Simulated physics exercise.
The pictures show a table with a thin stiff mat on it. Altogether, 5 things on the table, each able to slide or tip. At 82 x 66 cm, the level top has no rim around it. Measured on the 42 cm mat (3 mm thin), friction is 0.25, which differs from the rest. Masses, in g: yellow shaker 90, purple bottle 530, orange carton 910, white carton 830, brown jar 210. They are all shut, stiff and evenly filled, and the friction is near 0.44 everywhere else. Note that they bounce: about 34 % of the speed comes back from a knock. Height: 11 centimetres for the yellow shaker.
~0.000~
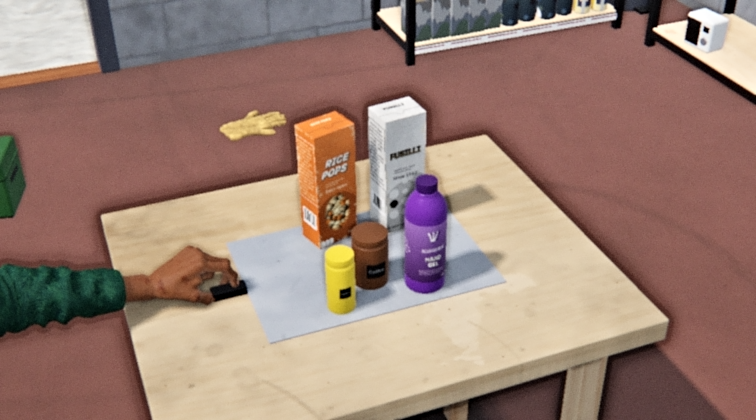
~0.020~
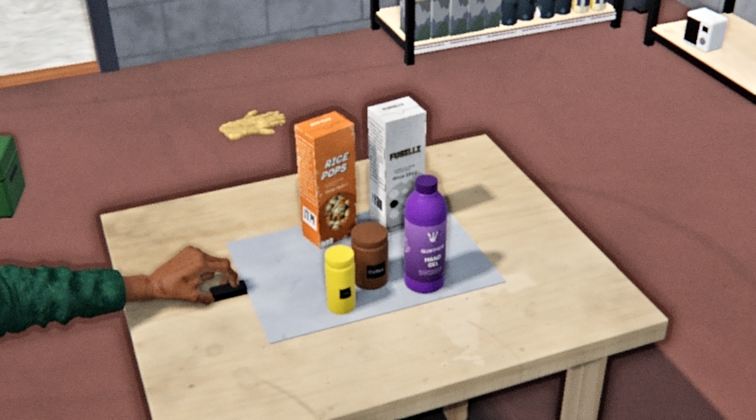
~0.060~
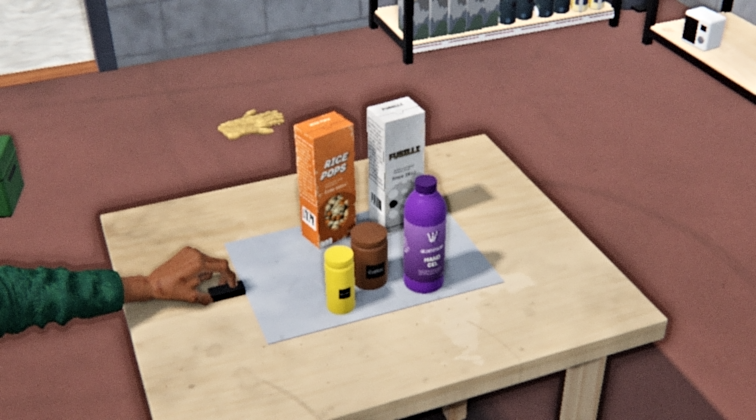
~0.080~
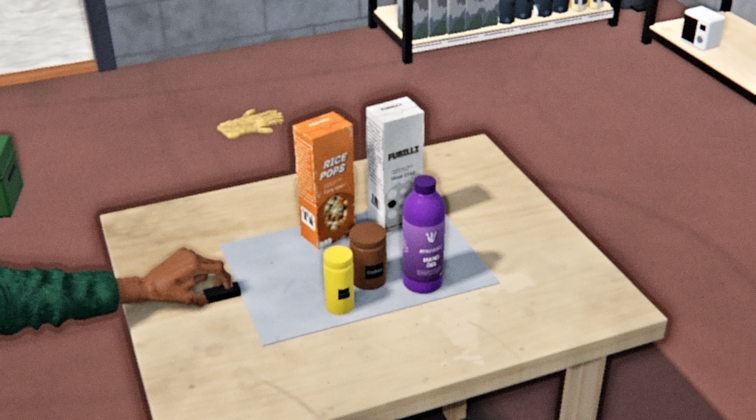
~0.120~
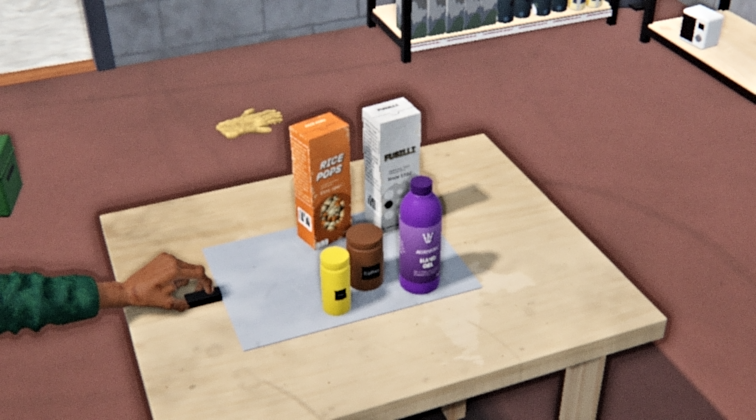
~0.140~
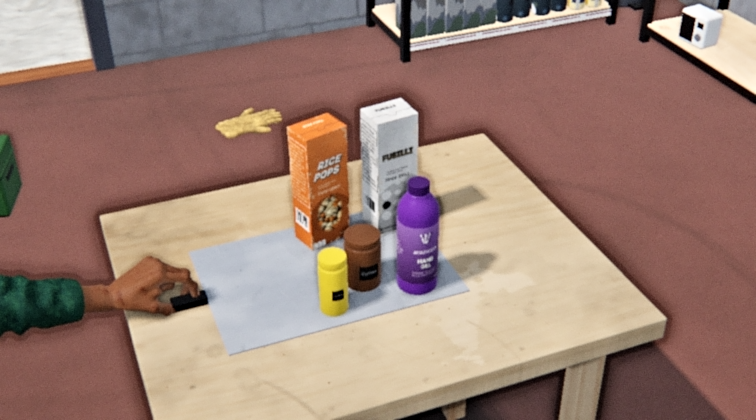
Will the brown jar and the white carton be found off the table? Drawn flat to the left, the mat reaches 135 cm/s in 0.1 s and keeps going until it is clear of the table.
Brown jar: No; white carton: No.
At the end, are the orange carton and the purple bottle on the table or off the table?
The orange carton is not kept in bounds, the purple bottle is kept in bounds.
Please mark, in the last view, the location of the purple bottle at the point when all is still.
Look near (335, 340) and you'll find it.
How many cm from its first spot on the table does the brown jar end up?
The shift is close to 25 cm.
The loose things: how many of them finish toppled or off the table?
That makes 4.
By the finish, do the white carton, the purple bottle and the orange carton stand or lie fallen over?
In the last frame the white carton remains up, the purple bottle does not stay up and the orange carton does not stay up.
After 0.44 s, mat pulled 47 cm; brown jar 7° off upright near (276, 279); white carton 8° off upright near (361, 175); purple bottle 17° off upright.
After 0.84 s, mat pulled 84 cm; yellow shaker now off the table; brown jar moved 17 cm near (276, 280); white carton 3° off upright near (366, 175).
After 1.24 s, mat pulled 84 cm; orange carton now off the table; brown jar on its side near (228, 280); white carton moved 5 cm near (369, 175).
In the end (2.8 s), off the table, yellow shaker and orange carton; toppled on the table, purple bottle and brown jar; white carton under 6 cm from the start. At the end, from the last picture's camera, brown jar near (222, 283), white carton near (369, 175).
